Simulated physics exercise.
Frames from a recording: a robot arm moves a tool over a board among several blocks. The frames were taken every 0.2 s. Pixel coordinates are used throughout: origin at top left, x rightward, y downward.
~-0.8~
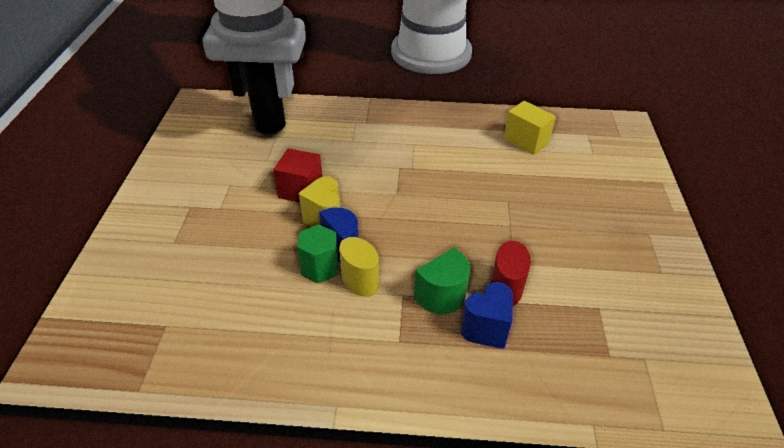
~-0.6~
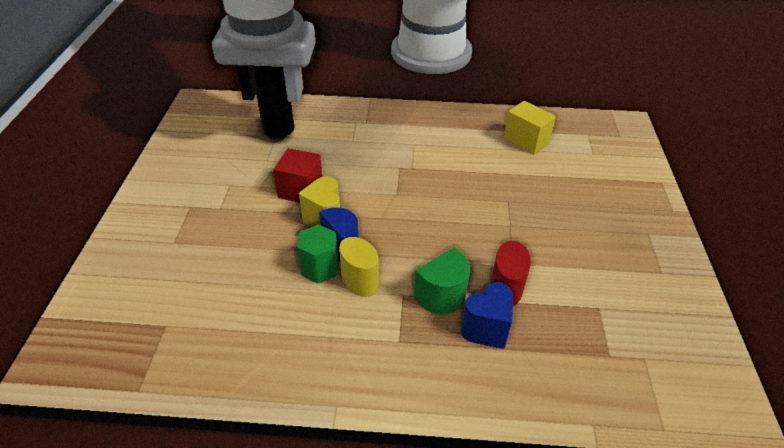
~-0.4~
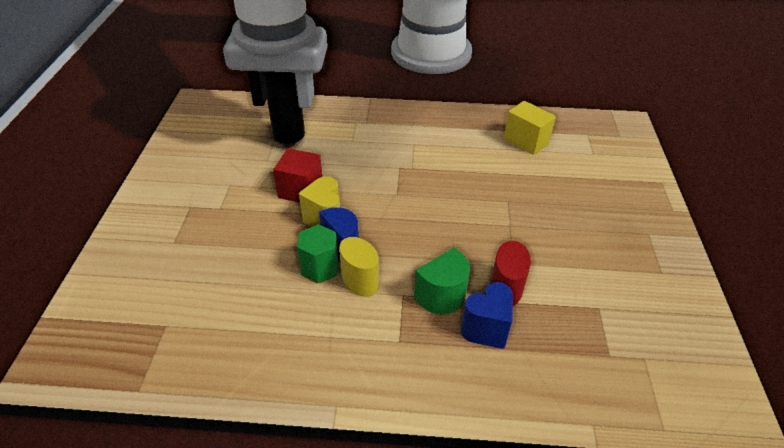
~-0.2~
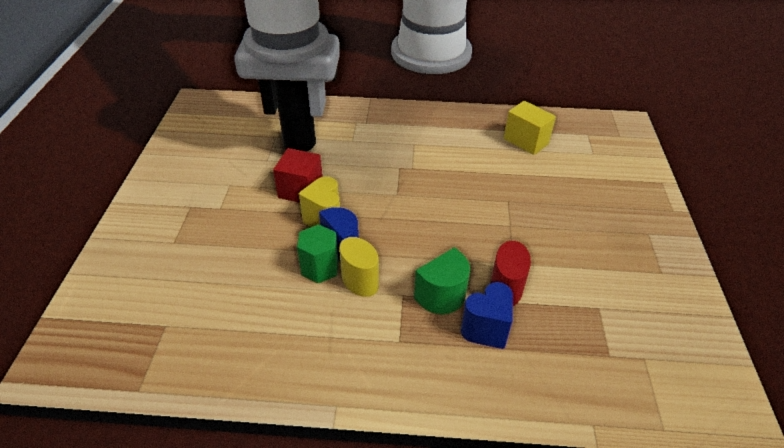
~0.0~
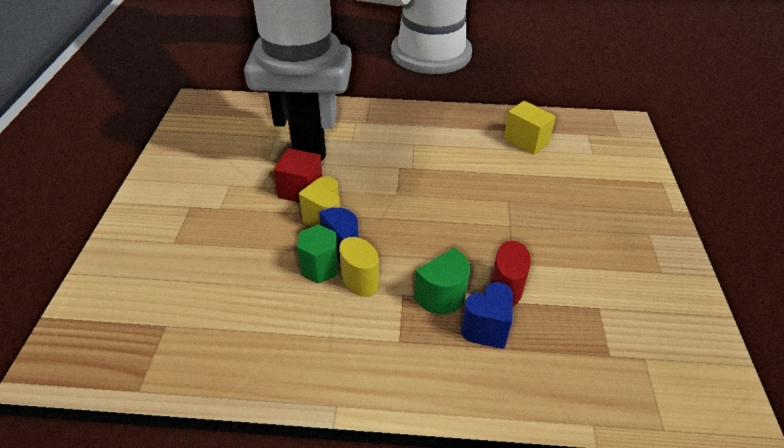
The clip opens on a wooden board scattered with red, yellow, green and blue blocks, with a robot arm holding a dark tool near the upper left. The arm moves the tool slowly a short way right and toward the viewer, ending close behind the red block, while the blocks stay still.
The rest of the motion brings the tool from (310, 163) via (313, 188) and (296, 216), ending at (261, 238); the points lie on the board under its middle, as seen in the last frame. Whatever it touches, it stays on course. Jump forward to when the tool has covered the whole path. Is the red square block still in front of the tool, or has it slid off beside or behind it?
Answer: Still ahead.
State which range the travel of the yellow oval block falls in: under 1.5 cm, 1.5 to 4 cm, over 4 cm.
By the end of the path, it will have gone short of 1.5 cm.
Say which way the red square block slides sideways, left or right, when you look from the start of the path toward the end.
It's pushed right.
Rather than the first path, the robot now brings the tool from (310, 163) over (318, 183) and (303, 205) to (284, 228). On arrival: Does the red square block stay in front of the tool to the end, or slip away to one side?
Kept ahead.
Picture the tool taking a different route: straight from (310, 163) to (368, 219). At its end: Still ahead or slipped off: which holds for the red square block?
Shed along the way.
What follows on the original path. One third of the way, tool (312, 181); red square block (290, 182), turned 20° clockwise.
Two thirds of the way, tool (295, 208); red square block (263, 207), turned 25° clockwise; yellow heart-shaped block (325, 203), turned 45° anticlockwise; blue half-round block (349, 228), turned 20° clockwise; yellow oval block (362, 259).
At the end, tool (259, 230); red square block (226, 233), turned 15° clockwise; yellow heart-shaped block (325, 203), turned 45° anticlockwise; blue half-round block (349, 228), turned 20° clockwise; yellow oval block (362, 259).
